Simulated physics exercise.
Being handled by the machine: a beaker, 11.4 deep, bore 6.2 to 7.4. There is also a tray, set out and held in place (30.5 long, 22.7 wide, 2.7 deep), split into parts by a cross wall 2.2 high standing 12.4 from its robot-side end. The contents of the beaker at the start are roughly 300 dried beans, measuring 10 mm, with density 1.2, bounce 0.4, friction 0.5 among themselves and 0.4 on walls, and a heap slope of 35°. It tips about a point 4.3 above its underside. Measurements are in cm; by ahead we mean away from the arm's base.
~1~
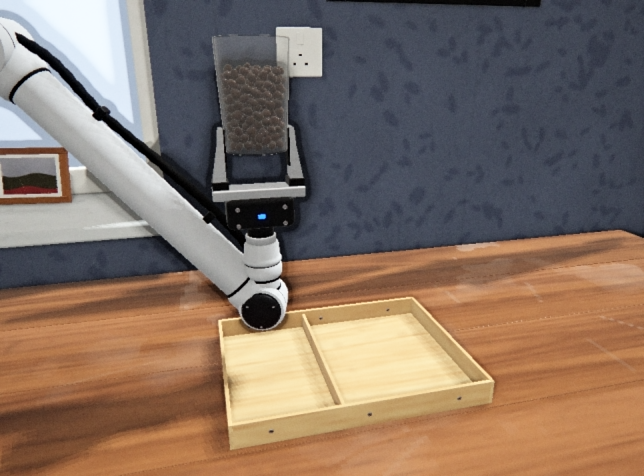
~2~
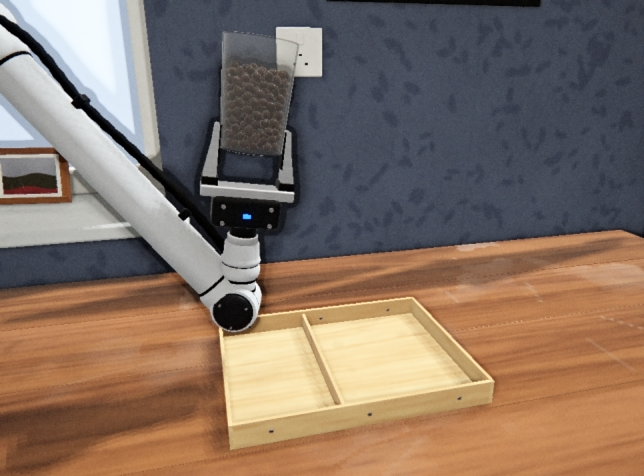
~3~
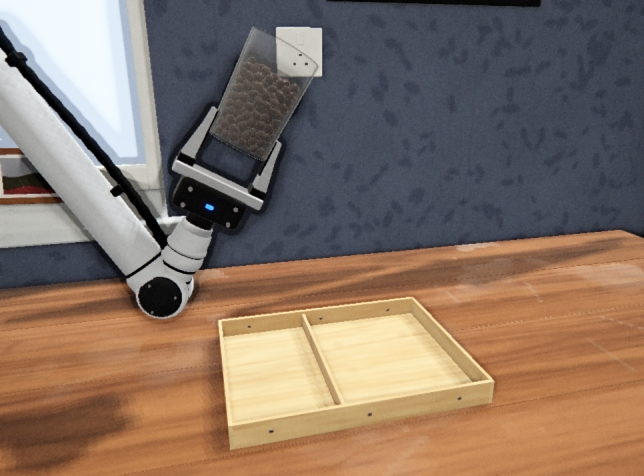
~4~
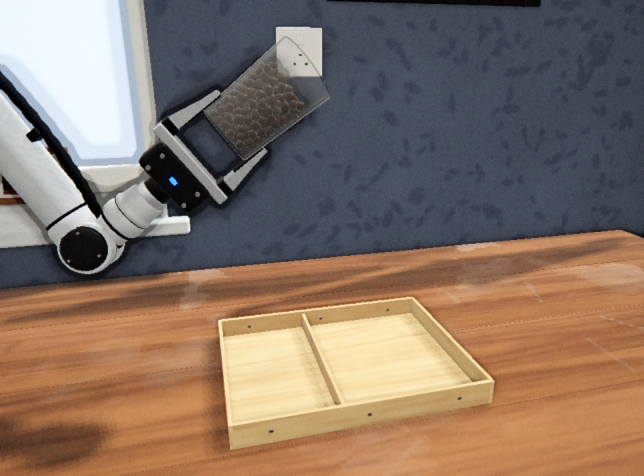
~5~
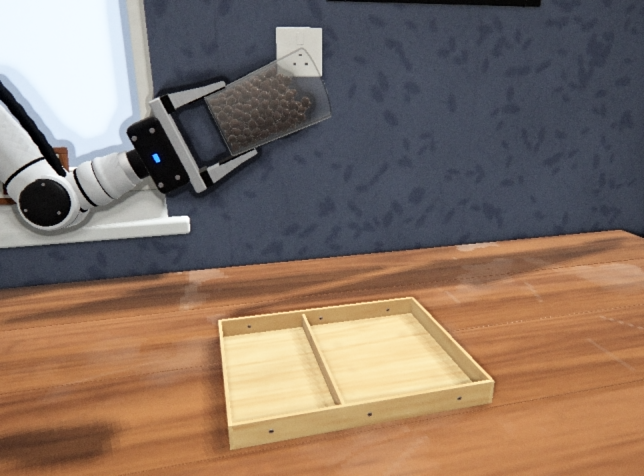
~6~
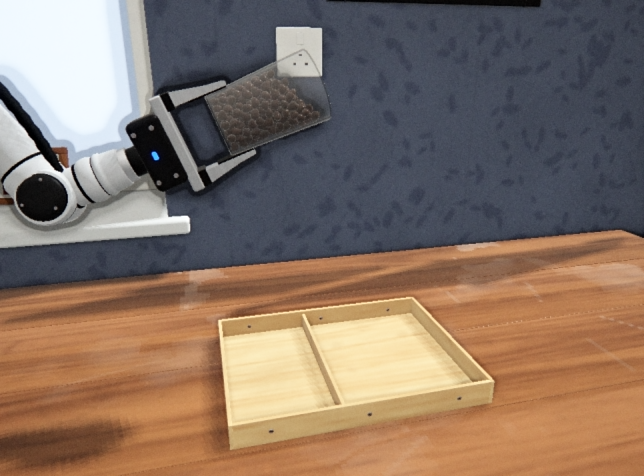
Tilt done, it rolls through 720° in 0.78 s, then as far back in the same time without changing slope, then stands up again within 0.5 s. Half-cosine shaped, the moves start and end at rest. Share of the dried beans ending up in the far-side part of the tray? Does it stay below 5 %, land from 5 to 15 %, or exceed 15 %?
It stays below 5 %.
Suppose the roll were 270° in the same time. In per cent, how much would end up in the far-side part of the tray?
It would come to around 5 per cent.
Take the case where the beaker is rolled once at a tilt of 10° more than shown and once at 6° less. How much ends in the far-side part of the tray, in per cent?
Roughly 15 % on the first try and 0 % on the second.
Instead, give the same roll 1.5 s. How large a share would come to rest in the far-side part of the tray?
Then: Approx. 10 %.
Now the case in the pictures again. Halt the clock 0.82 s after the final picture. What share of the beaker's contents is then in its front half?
Estimate: Near 45 %.
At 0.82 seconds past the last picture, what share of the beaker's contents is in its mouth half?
Near 40 percent is in the half by the mouth.
Then, 0.82 s on, tipped 69°, highest piece 37 above the table; 291 in the beaker, 4 in the far-side part.
Then, 1.65 s on, tipped 64°, highest piece 37 above the table; 288 in the beaker, 7 in the far-side part.
Then, 2.26 s on, upright, highest piece 40 above the table; 288 in the beaker, 7 in the far-side part.
Then, 2.96 s on, upright, highest piece 40 above the table; 288 in the beaker, 7 in the far-side part.
In the end, 288 in the beaker, 7 in the far-side part. That is 2 % in the far-side part of the tray.
